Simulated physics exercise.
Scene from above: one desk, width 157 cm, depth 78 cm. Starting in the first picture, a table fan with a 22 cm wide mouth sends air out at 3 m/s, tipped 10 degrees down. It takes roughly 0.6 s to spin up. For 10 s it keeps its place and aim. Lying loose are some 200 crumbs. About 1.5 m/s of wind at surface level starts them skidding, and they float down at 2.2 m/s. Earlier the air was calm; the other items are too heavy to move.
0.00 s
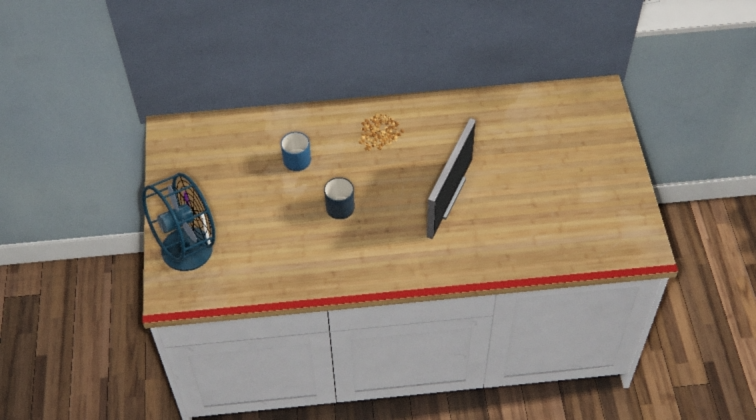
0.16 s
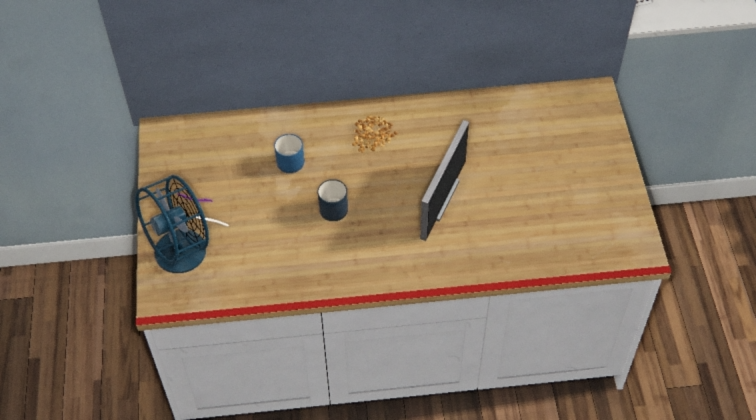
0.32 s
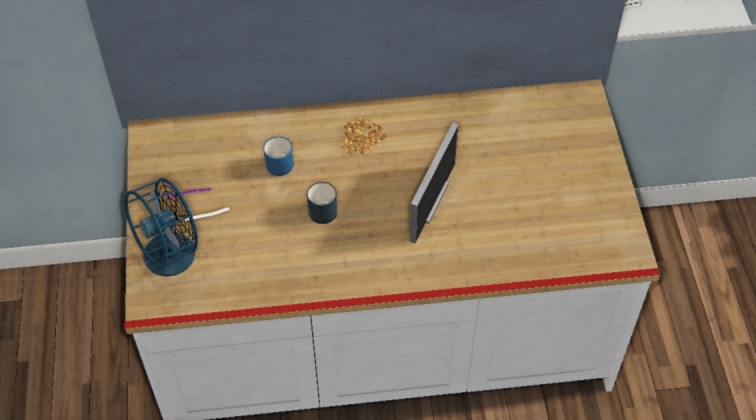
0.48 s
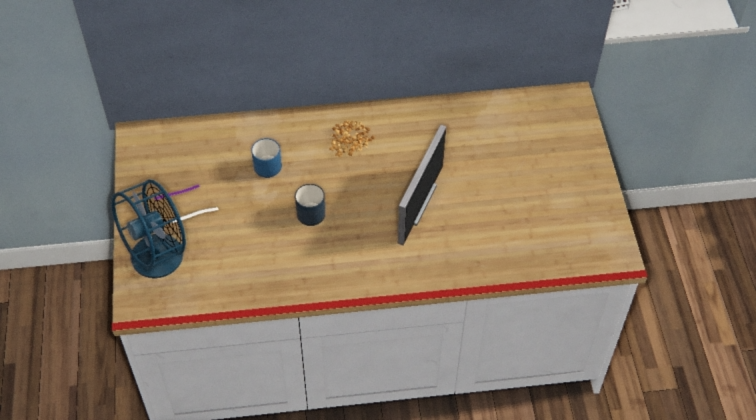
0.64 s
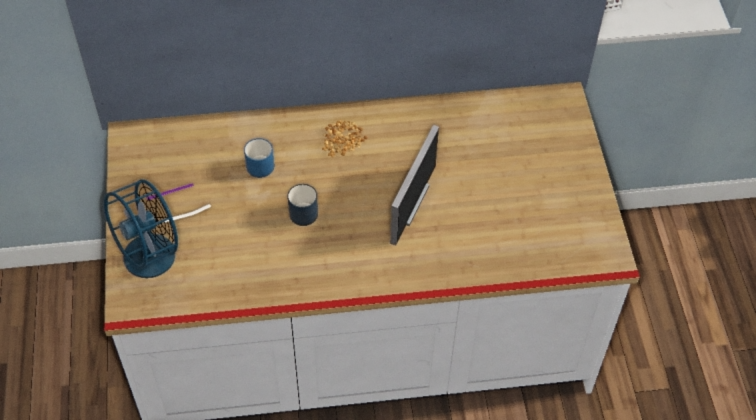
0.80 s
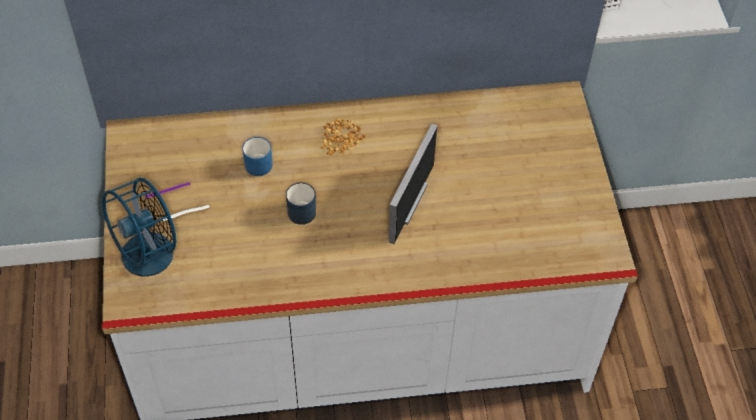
In the video, a blue table fan on a wooden-topped desk starts up and its purple and white ribbons stream outward, while two mugs, a screen and a patch of crumbs stay still as the view shifts slightly.
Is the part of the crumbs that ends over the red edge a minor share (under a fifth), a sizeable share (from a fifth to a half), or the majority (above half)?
It is a minor share.
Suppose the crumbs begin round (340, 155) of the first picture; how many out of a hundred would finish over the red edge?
Then roughly 0 percent would end up there.
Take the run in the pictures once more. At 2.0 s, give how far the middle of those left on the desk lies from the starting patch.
Around 5 cm from the start.
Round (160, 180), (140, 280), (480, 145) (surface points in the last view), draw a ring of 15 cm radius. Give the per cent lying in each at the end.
I would say some 0 %, 0 % and 0 % respectively.
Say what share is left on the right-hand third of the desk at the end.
Near 2 per cent at the end.
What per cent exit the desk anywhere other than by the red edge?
That works out to near 50 per cent.
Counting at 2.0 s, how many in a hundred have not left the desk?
Some 100 percent are still there.
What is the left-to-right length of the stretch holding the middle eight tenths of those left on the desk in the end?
Roughly 10 cm from left to right.
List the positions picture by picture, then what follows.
The middle of the crumbs is near (380, 135), none has stirred yet and the mouth of the table fan is at (178, 217), in the first frame.
The middle of the crumbs is near (373, 137), none has stirred yet and the red edge is centred on (407, 299), in the second frame.
The middle of the crumbs is near (363, 139), none has stirred yet, the top of a mug is at (278, 147) and the top of a mug is at (322, 194), in the third frame.
The middle of the crumbs is near (351, 141) and none has stirred yet, in the fourth frame.
The middle of the crumbs is near (343, 141) and none has stirred yet, in the fifth frame.
The middle of the crumbs is near (342, 140) and none has stirred yet, in the sixth frame.
After 2.0 s, 0 % are over the red edge; the middle of those still in play is near (347, 141); 4 % have settled or left.
After 3.2 s, 0 % are over the red edge; the middle of those still in play is near (349, 142); 20 % have settled or left.
After 5.5 s, 0 % are over the red edge; the middle of those still in play is near (348, 142); 44 % have settled or left.
After 10.0 s, at the end, 0 % are over the red edge; the middle of those still in play is near (345, 142).
